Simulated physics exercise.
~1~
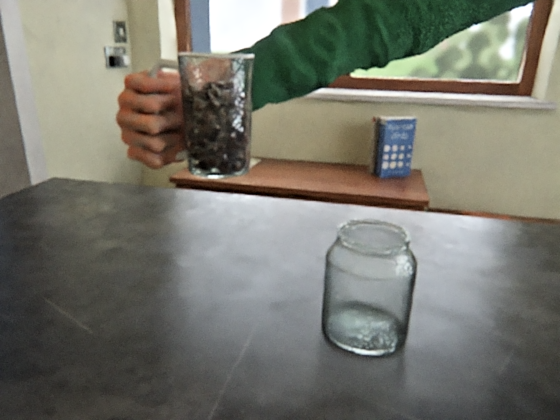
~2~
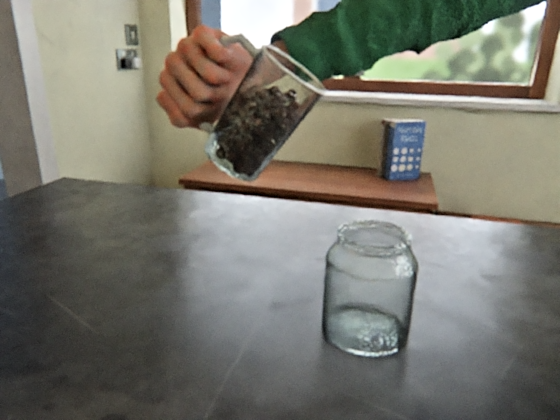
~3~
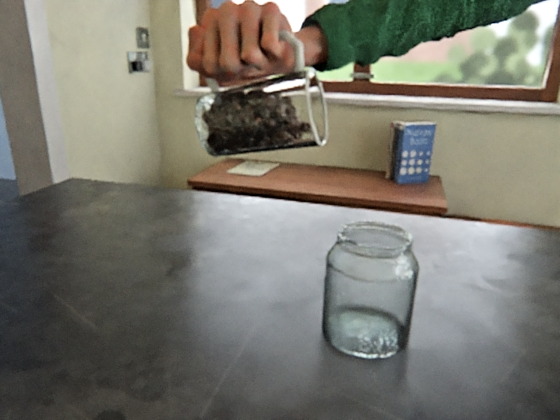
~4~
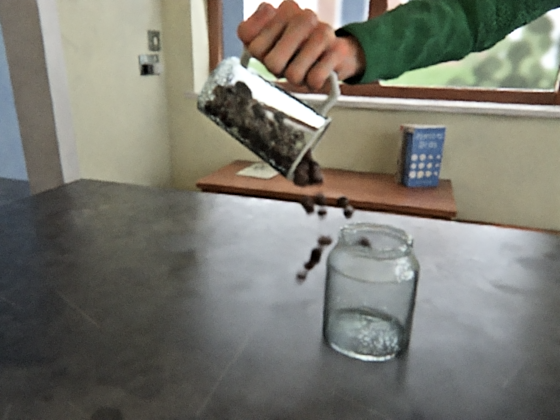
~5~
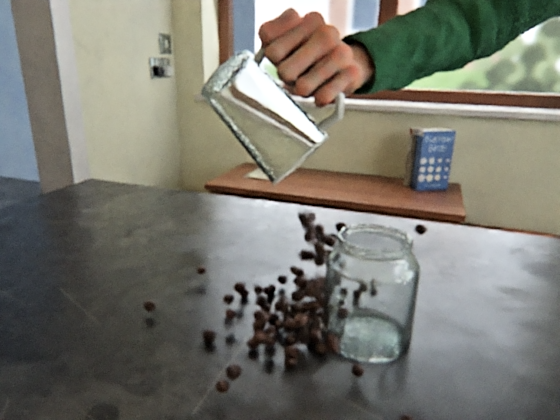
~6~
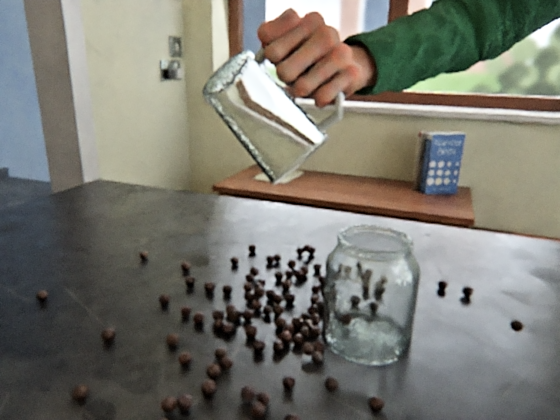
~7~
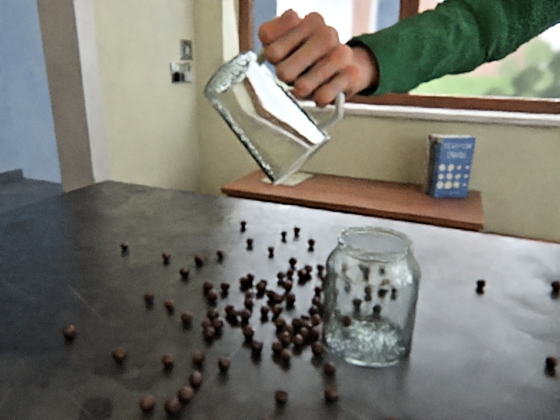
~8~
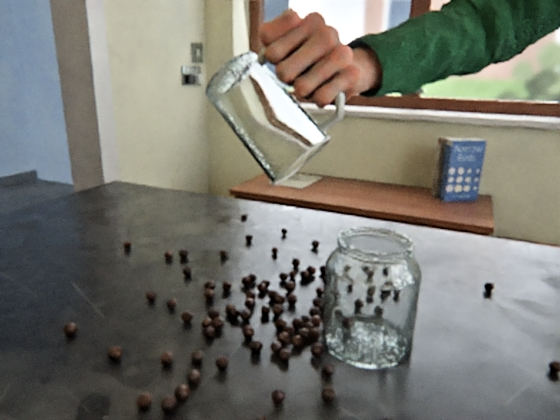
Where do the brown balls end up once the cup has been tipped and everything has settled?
The larger part, in fact practically all of them, lies spilt outside the jar, with very few or none left in the cup or caught in the jar.
